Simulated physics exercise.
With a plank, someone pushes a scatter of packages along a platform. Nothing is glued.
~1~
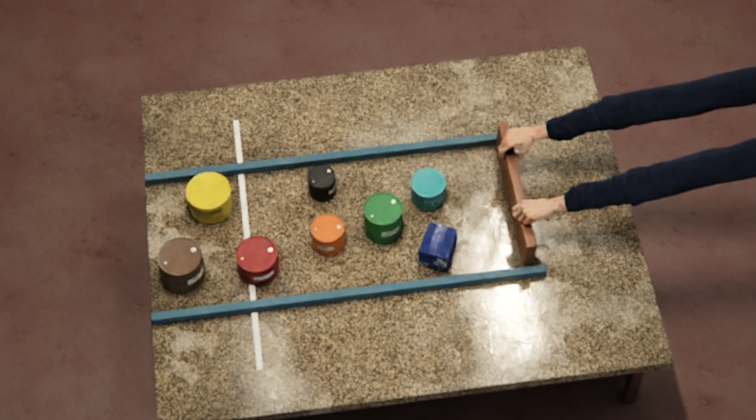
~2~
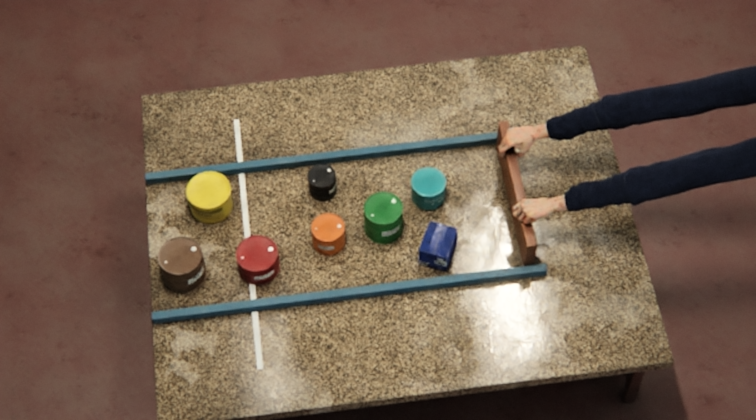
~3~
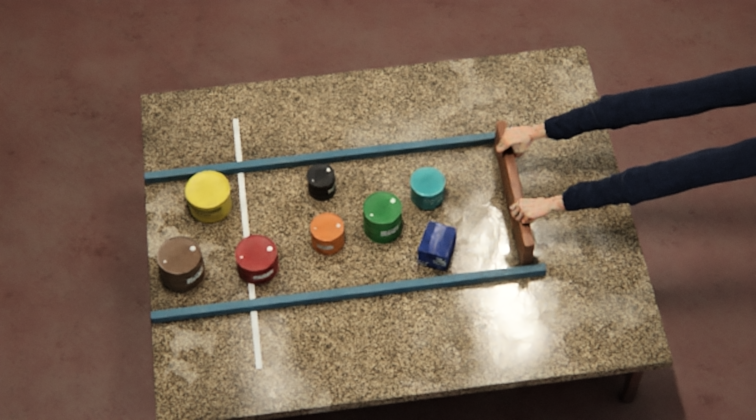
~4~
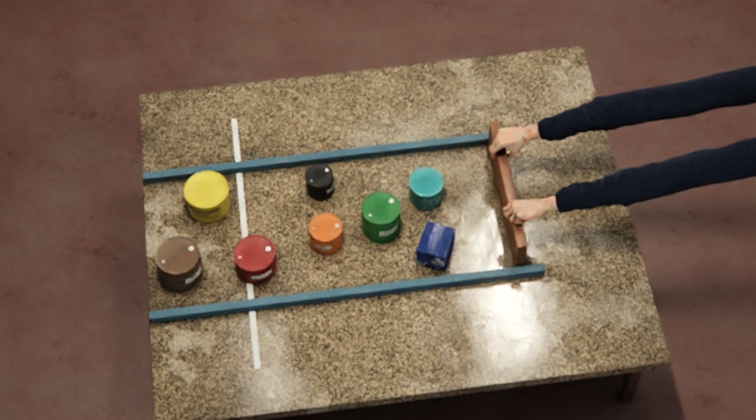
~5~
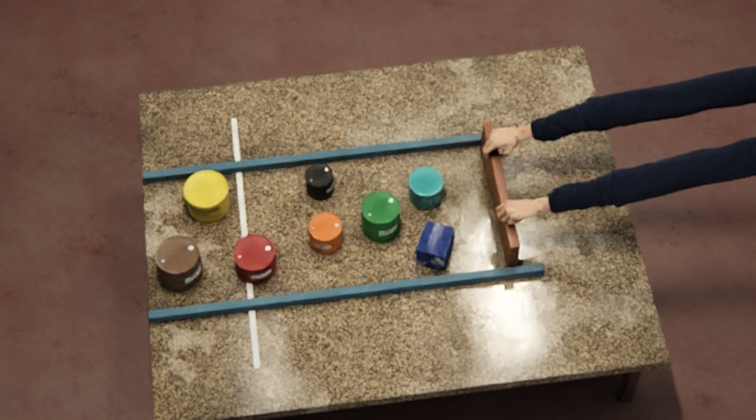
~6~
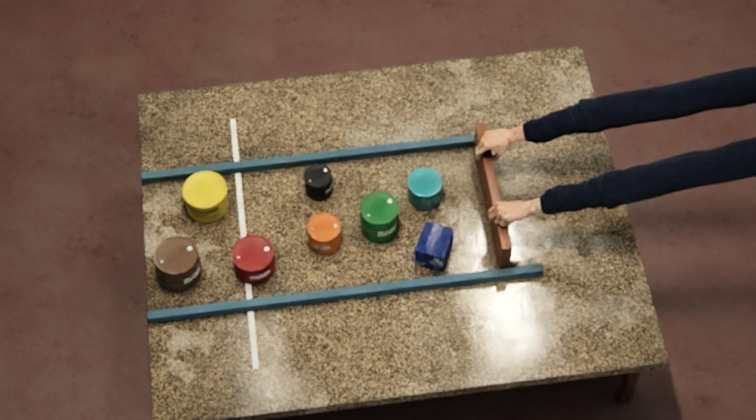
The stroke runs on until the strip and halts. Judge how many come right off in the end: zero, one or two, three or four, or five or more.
Nothing falls.
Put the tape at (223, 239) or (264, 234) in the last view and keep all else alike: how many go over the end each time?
In that order 1 and 0.
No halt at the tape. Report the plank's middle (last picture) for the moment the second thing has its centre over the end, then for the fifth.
(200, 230), then (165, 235).
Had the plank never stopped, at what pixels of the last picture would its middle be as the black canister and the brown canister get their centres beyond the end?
Its middle is about (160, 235) and about (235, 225).
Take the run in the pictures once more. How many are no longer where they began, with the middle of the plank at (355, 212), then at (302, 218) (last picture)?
So far 5, and 6 at the second.
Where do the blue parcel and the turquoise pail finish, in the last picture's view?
Around (232, 275) and around (224, 208).
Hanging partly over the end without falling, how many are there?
That'd be 1.
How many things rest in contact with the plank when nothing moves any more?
Total: 4.
Soon after, none off yet; brown canister at rest near (178, 264); yellow pail at rest near (206, 197); red canister at rest near (254, 260).
Then, none off yet; brown canister at rest near (178, 264); yellow pail at rest near (206, 197); red canister moved a little near (245, 264).
At rest, the number that fall off is zero.
